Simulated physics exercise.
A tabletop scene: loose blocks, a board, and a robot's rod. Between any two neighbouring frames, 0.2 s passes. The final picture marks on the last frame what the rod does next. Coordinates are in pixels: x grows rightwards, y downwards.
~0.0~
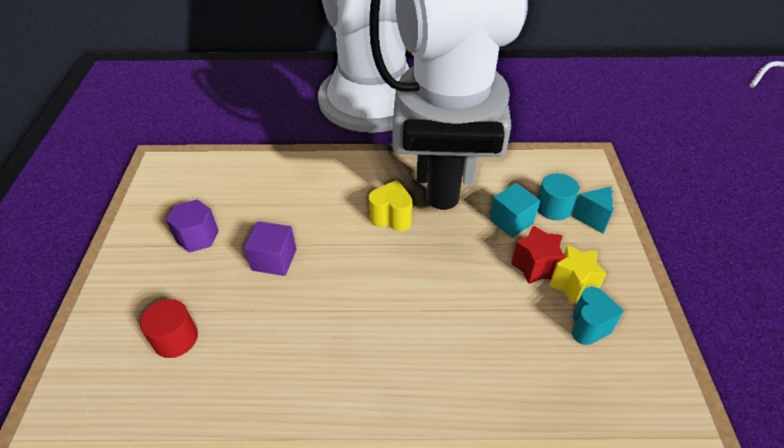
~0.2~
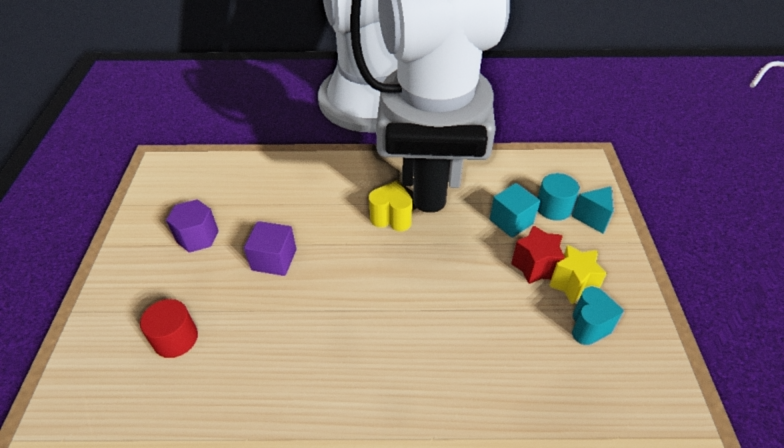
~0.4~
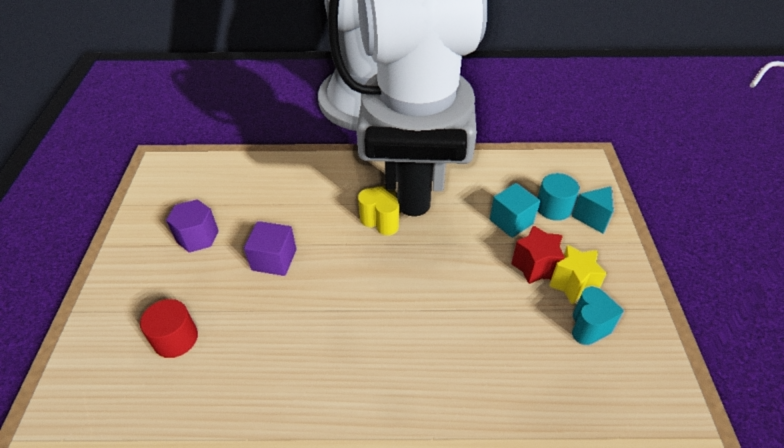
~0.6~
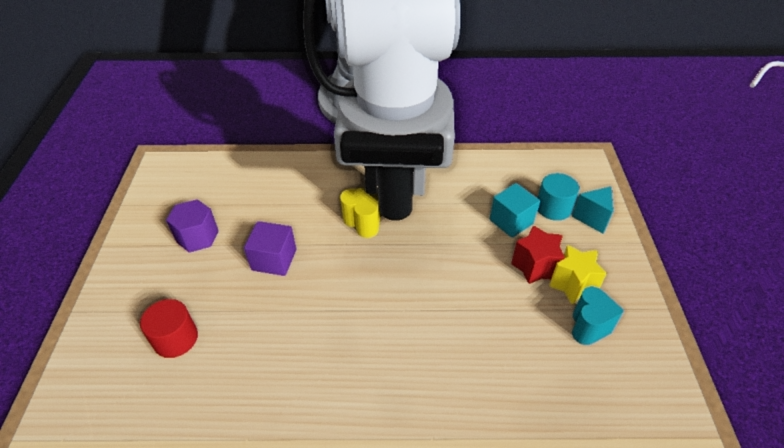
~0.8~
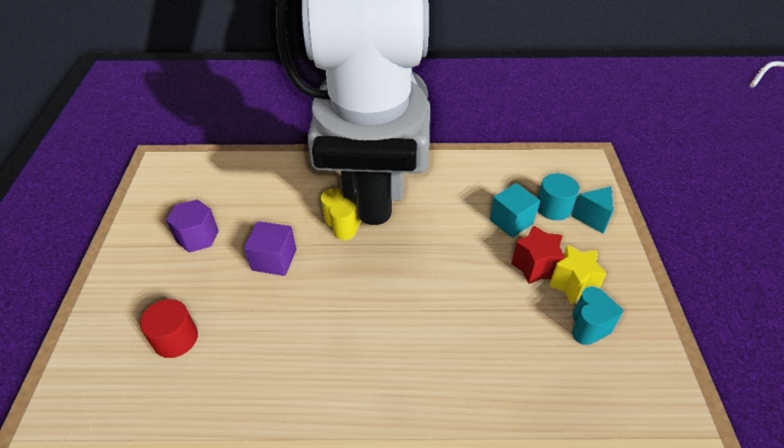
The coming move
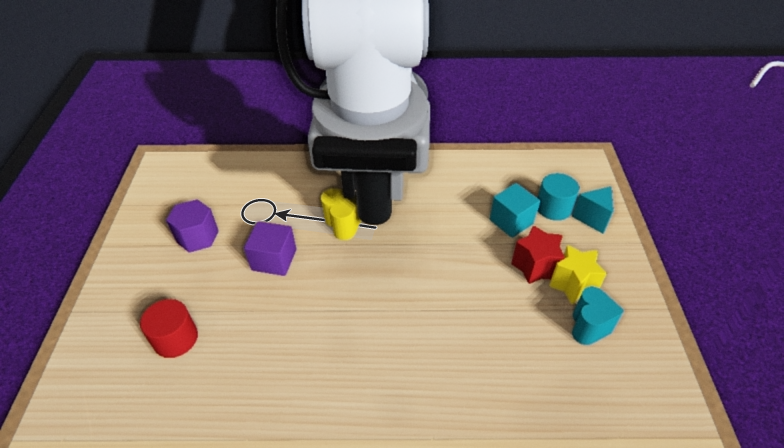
Robot arm moving left across a wooden tabletop, its black rod meeting a yellow heart block and pushing it leftward.
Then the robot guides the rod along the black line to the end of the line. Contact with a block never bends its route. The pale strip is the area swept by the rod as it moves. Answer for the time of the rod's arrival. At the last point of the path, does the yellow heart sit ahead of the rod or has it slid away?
Still leading.
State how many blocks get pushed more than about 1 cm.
The number will come to 1.
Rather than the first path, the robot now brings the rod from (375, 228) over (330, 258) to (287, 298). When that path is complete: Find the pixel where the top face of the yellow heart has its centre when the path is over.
The spot you're after is about (324, 205) in the image.
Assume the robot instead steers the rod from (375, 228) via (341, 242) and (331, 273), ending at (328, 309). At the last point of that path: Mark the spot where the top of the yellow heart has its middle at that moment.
I think it will end close to (317, 203).
Path on the board, in a line from (375, 228) to (259, 211).
What follows on the original path. One third of the way, rod at (334, 207); yellow heart at (300, 198), turned 15° anticlockwise.
Two thirds of the way, rod at (294, 202); yellow heart at (259, 195), turned 25° anticlockwise.
At the end, rod at (255, 197); purple four-sided block in place; yellow heart at (219, 192), turned 35° anticlockwise.
